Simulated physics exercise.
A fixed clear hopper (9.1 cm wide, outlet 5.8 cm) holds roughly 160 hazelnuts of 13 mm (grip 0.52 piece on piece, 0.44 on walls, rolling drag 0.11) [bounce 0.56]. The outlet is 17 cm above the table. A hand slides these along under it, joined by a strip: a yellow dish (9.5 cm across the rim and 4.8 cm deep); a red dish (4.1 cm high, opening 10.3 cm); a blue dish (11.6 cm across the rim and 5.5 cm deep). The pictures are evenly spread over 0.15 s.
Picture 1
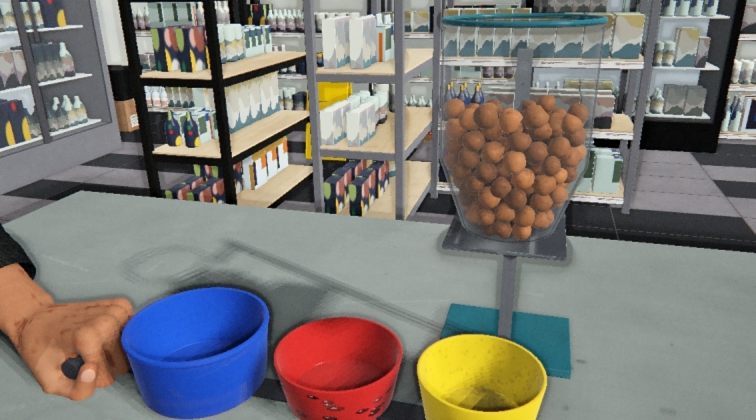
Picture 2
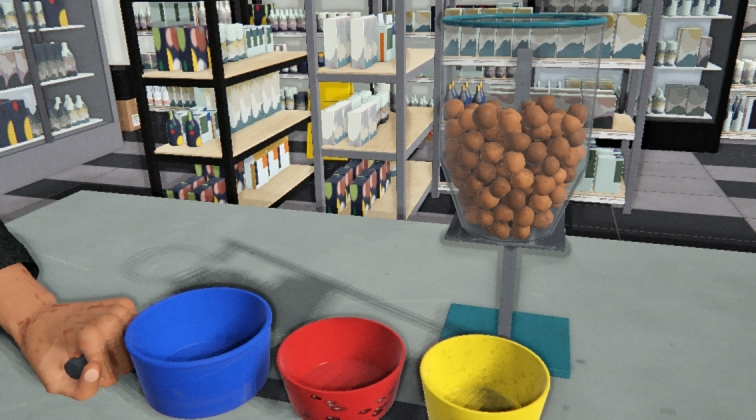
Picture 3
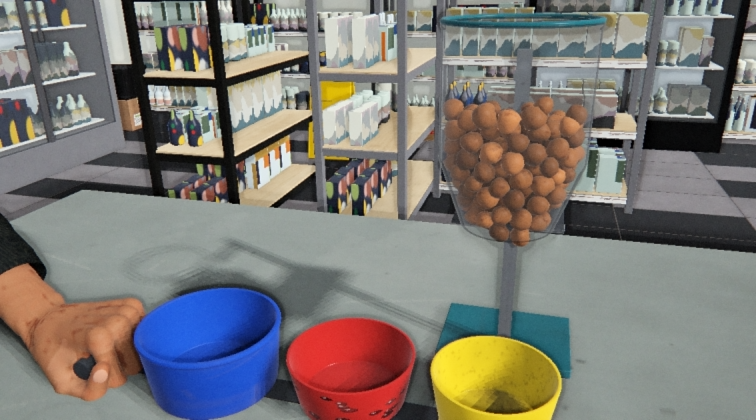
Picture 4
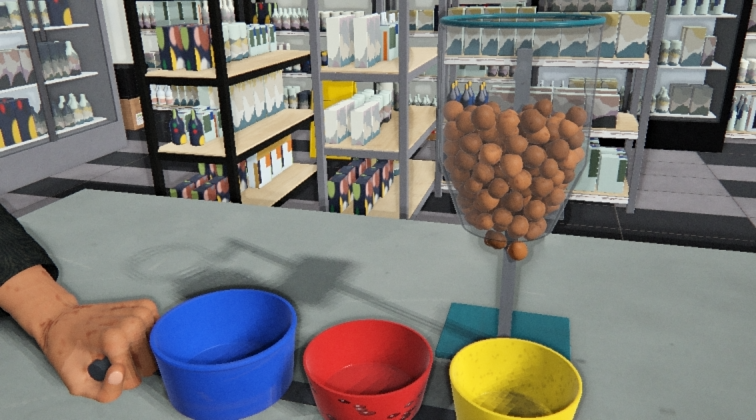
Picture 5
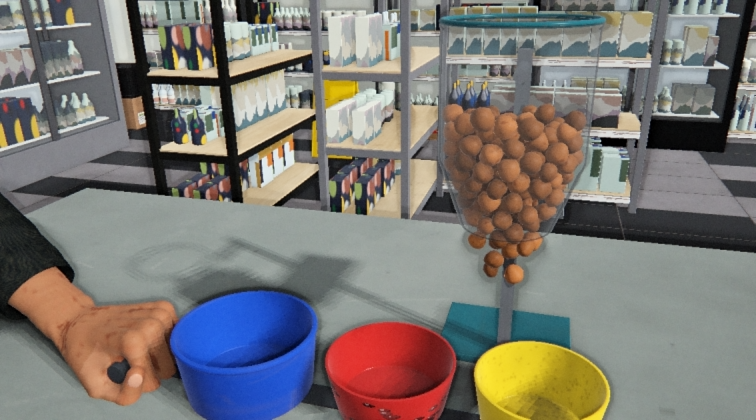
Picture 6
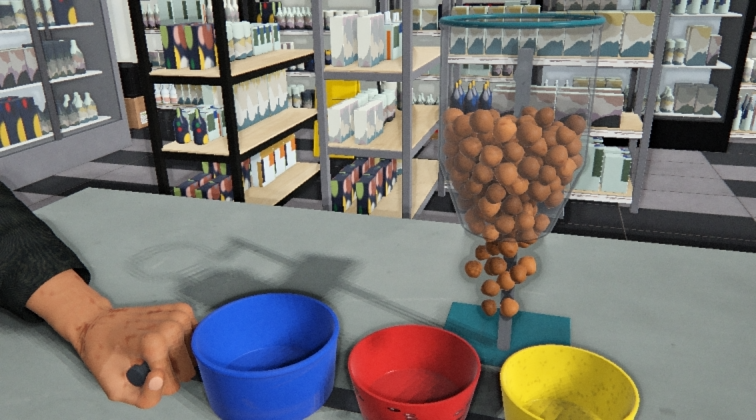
Round brown nuts began dropping from the bottom of a clear container onto its stand's base, while a hand slid blue, red and yellow dishes slowly to the right across a shop counter.
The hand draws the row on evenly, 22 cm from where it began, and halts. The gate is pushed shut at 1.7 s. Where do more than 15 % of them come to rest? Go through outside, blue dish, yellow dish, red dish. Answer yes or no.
Outside no, blue dish yes, yellow dish no, red dish yes.
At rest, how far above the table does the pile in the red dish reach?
Some 3.5 cm.
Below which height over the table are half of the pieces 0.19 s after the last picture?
Roughly 14 cm.
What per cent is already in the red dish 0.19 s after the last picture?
Some 30 per cent.
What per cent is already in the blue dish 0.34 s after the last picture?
Some 40 per cent.
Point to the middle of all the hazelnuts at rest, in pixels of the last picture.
Near (484, 405).
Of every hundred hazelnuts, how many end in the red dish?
About 30 per cent.
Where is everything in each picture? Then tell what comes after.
Dishes slid 0.0 cm; 0 pieces falling; top of the load at (486, 111); yellow dish at (481, 370); red dish at (338, 351); blue dish at (197, 321), in the first frame.
Dishes slid 0.3 cm; 0 pieces falling; top of the load at (486, 111), in the second frame.
Dishes slid 1.1 cm; 0 pieces falling; top of the load at (540, 111), in the third frame.
Dishes slid 2.6 cm; 2 pieces falling; top of the load at (530, 114), in the fourth frame.
Dishes slid 4.5 cm; 10 pieces falling; top of the load at (479, 117), in the fifth frame.
Dishes slid 6.4 cm; 17 pieces falling; top of the load at (473, 121); yellow dish at (568, 383); red dish at (414, 361); blue dish at (267, 329), in the sixth frame.
Then, 0.19 s after the last picture, blue dish 5 %, red dish 30 %, hopper 40 %, in the air 25 %; middle of all pieces on or above the table near (520, 288).
Then, 0.34 s after the last picture, blue dish 40 %, red dish 30 %, hopper 15 %, outside 5 %, in the air 15 %; middle of all pieces on or above the table near (539, 364).
Then, 0.49 s after the last picture, blue dish 60 %, red dish 30 %, outside 5 %; middle of all pieces on or above the table near (522, 407).
Then, 0.63 s after the last picture, blue dish 60 %, red dish 30 %, outside 5 %; middle of all pieces on or above the table near (517, 413).
In the end, blue dish 60 %, red dish 30 %, hopper 0 %, outside 5 %, yellow dish 0 %.
